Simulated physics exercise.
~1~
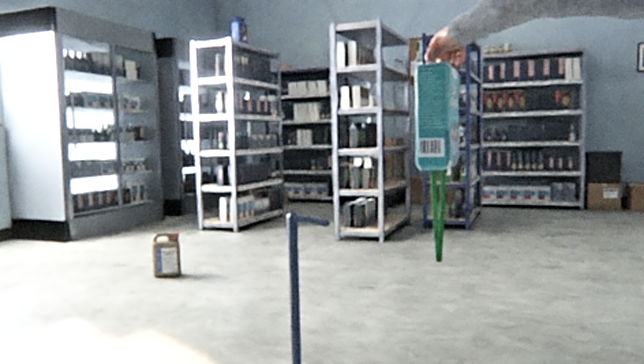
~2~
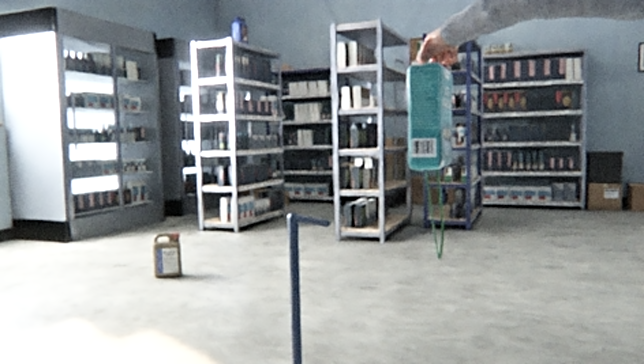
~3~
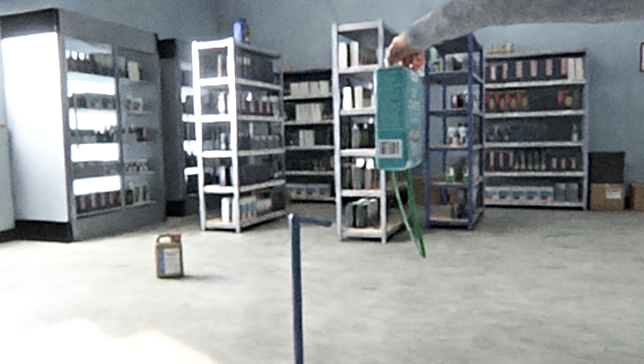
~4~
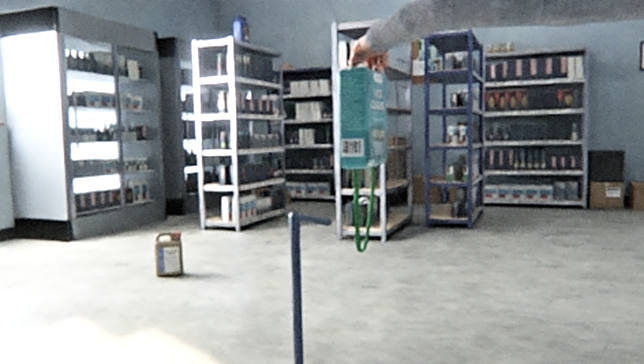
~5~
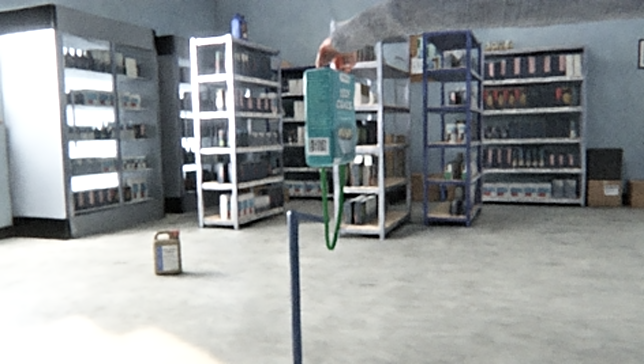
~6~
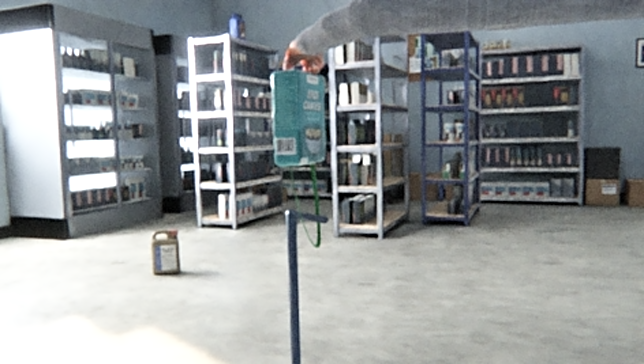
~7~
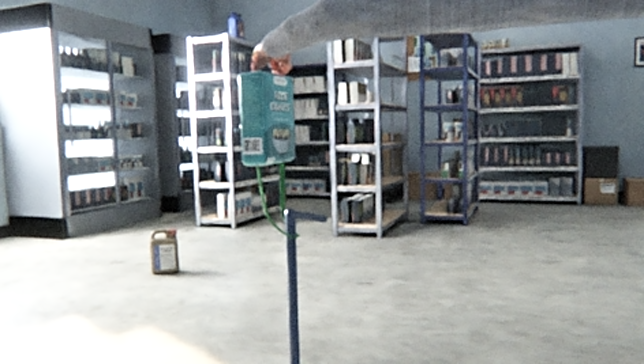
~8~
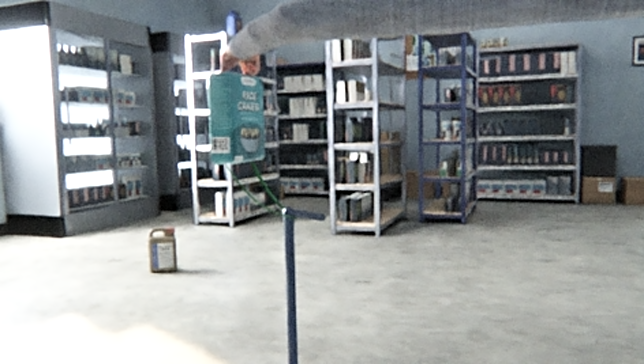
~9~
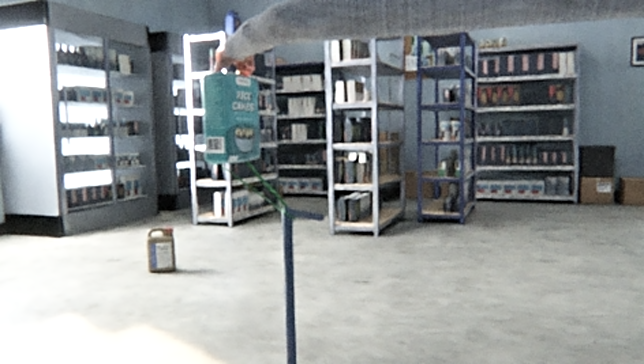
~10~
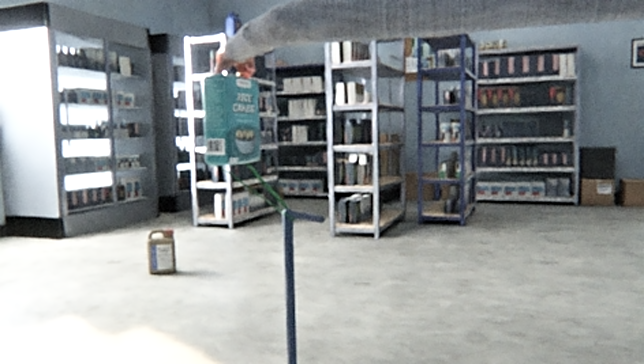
At first, a hand reaching in from the right holds a turquoise bag upright, a green loop dangling beneath it, in a room lined with shelving units. A thin dark post with a short hooked top stands in the foreground, and a small brown container sits on the floor to the left. The hand carries the bag steadily left, the loop trailing underneath. The bag passes above the post, and the loop draws out behind it toward the hook. Finally the loop catches and pulls taut at the post, and the hand stops with the snagged bag held just to the left.
